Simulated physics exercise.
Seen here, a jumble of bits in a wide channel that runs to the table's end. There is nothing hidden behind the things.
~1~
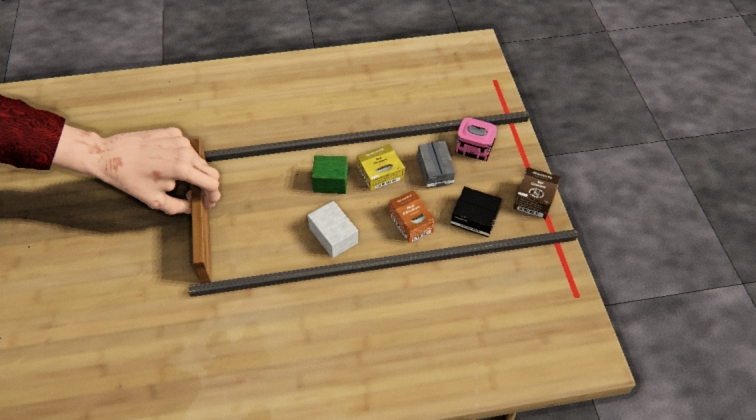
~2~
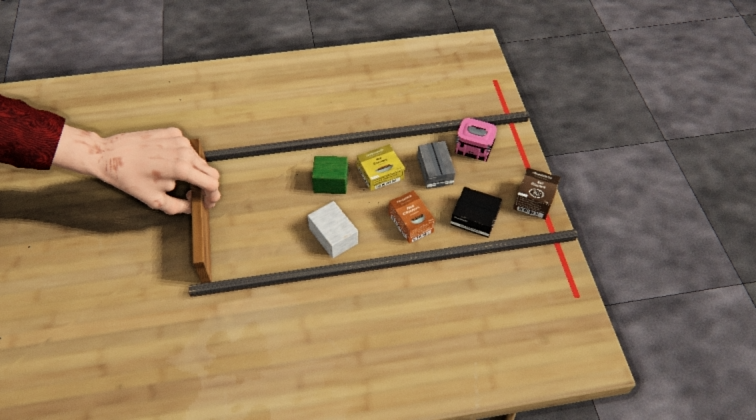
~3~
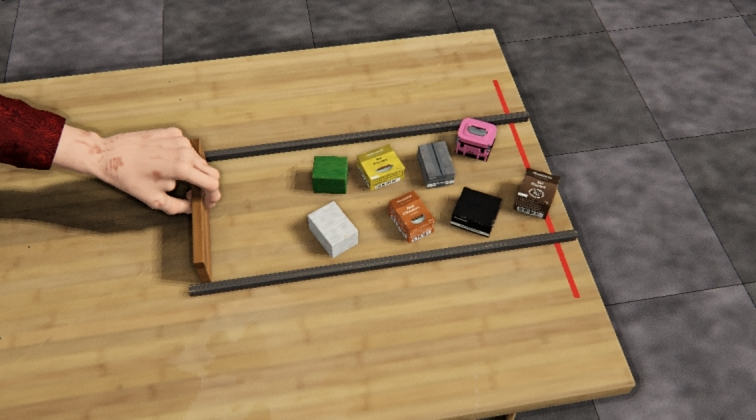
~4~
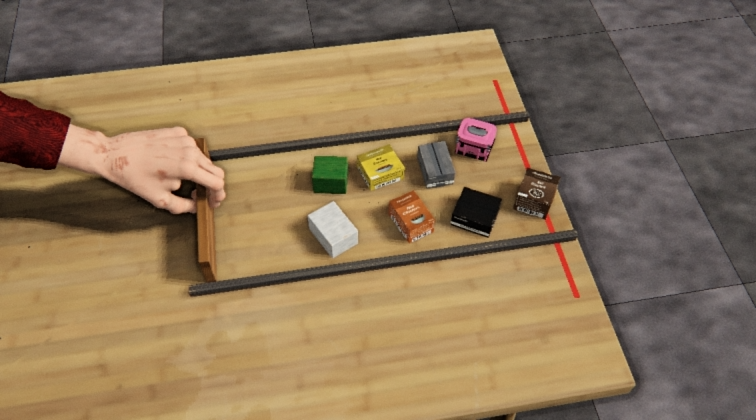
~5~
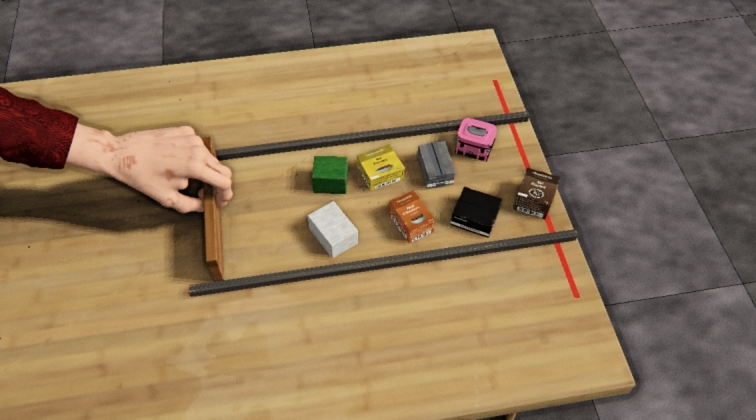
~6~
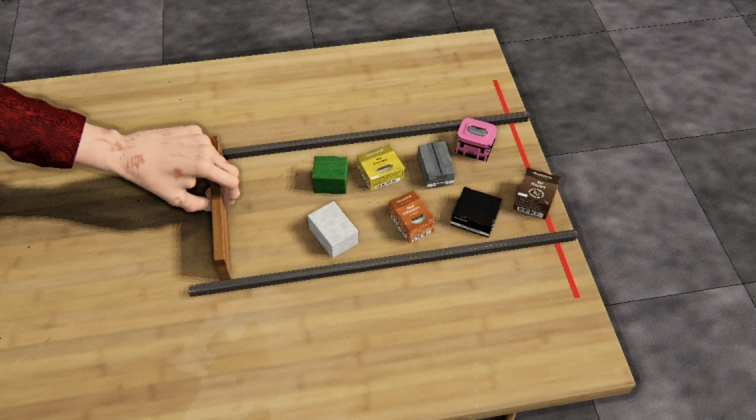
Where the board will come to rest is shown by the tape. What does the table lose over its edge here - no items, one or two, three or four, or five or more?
I expect that five or more will fail to stay on the table.
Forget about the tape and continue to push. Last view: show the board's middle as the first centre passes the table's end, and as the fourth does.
Earlier crossing: About (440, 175); later crossing: About (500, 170).
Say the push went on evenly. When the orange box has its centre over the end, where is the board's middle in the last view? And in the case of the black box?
The middle would be close to (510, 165) and then close to (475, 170).
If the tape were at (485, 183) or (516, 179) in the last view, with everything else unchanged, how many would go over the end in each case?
You'd count 3 the first time and 6 the second.
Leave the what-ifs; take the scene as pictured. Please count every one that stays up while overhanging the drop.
The count is 2.
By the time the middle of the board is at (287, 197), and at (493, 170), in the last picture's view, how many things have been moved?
0 and 8.
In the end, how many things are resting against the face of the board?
Contact count: 2.
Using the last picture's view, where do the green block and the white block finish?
In the last picture the green block sits at (540, 145) while the white block sits at (561, 202).
Soon after, none off yet; brown box at rest near (536, 193); pink case at rest near (476, 139); black box at rest near (476, 212).
In the end, the number that fall off is five or more; gone, yellow box, orange box, grey box, black box, pink case and brown box.
